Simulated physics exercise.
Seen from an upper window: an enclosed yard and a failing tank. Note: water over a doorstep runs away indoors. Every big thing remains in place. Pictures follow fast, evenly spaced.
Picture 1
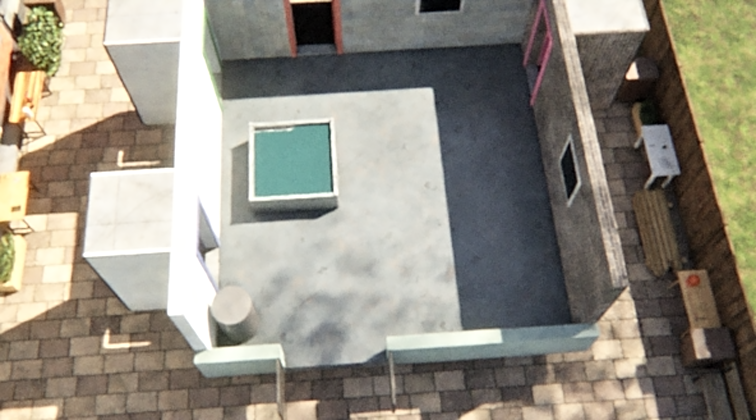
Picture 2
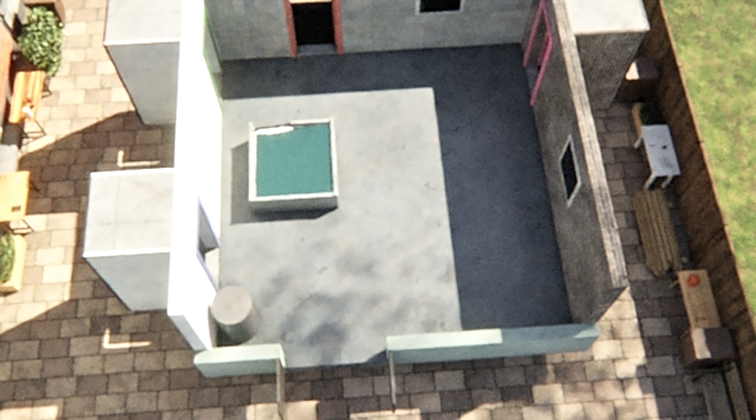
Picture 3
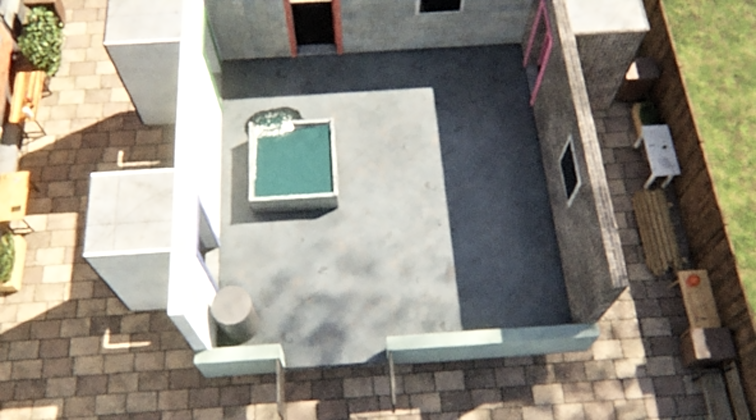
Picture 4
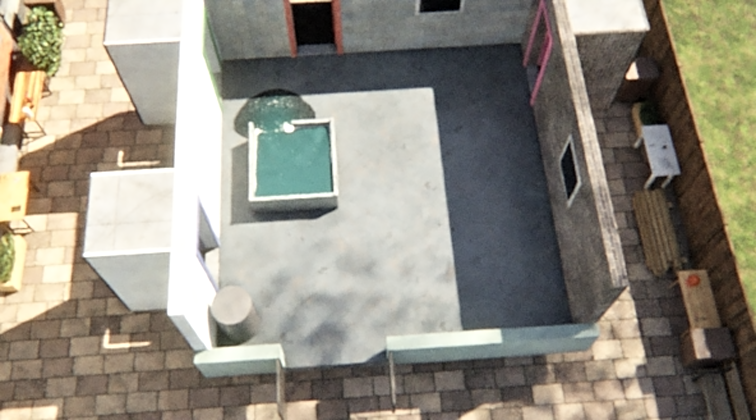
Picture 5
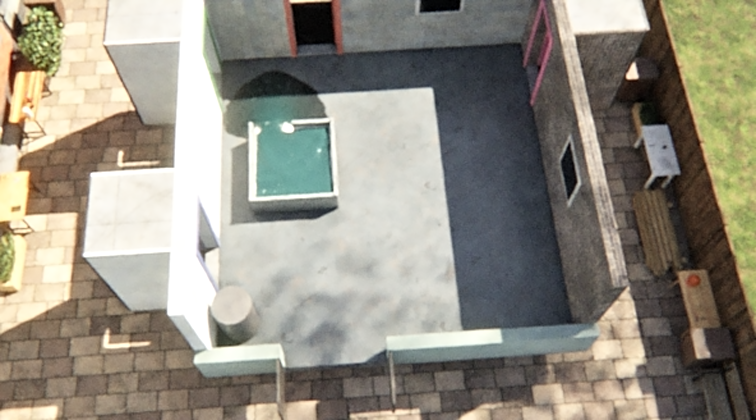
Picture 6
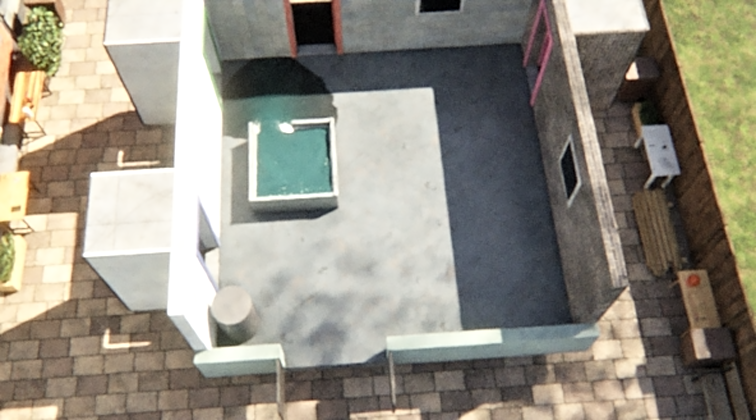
Green water broke out over the far side of a square, pale-walled tank in an enclosed grey yard, foaming at first, then spreading in a dark, widening pool across the floor toward the back wall.
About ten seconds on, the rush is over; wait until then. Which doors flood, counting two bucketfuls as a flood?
The pink door stays at or under the cap there; the blue door stays at or under the cap there; the green door tips over the cap there; the red door tips over the cap there.
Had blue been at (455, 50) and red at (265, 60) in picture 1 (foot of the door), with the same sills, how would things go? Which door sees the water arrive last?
It's the pink one, I'd say.
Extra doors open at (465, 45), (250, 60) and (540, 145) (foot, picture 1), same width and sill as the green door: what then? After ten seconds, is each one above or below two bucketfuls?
Stays below the line; crosses the line; stays below the line.
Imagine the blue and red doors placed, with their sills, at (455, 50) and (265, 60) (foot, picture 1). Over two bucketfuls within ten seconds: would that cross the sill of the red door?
Note: Red one comes out above.
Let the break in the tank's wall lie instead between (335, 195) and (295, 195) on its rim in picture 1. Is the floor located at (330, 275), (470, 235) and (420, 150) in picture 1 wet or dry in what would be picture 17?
Submerged, untouched, untouched.
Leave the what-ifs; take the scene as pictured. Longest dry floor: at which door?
Looks like the blue door.
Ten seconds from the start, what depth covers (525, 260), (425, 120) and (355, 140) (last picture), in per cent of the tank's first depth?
I'd say close to 2, 4 and 2 percent.
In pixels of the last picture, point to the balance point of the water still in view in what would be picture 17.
The centre of mass sits at about (283, 136).
A moment on, water covers 10 % of the floor; the pink door not reached, the blue door not reached, the green door under two buckets in, the red door under two buckets in.
Next, water covers 10 % of the floor; the pink door not reached, the blue door not reached, the green door over two buckets in, the red door over two buckets in.
Then, water covers 20 % of the floor; the pink door not reached, the blue door not reached, the green door far over two buckets in, the red door over two buckets in.
Later, water covers 35 % of the floor; the pink door wet at the sill, nothing in, the blue door wet at the sill, nothing in, the green door far over two buckets in, the red door far over two buckets in.
In the end, water covers 55 % of the floor; the pink door wet at the sill, nothing in, the blue door wet at the sill, nothing in, the green door far over two buckets in, the red door far over two buckets in.
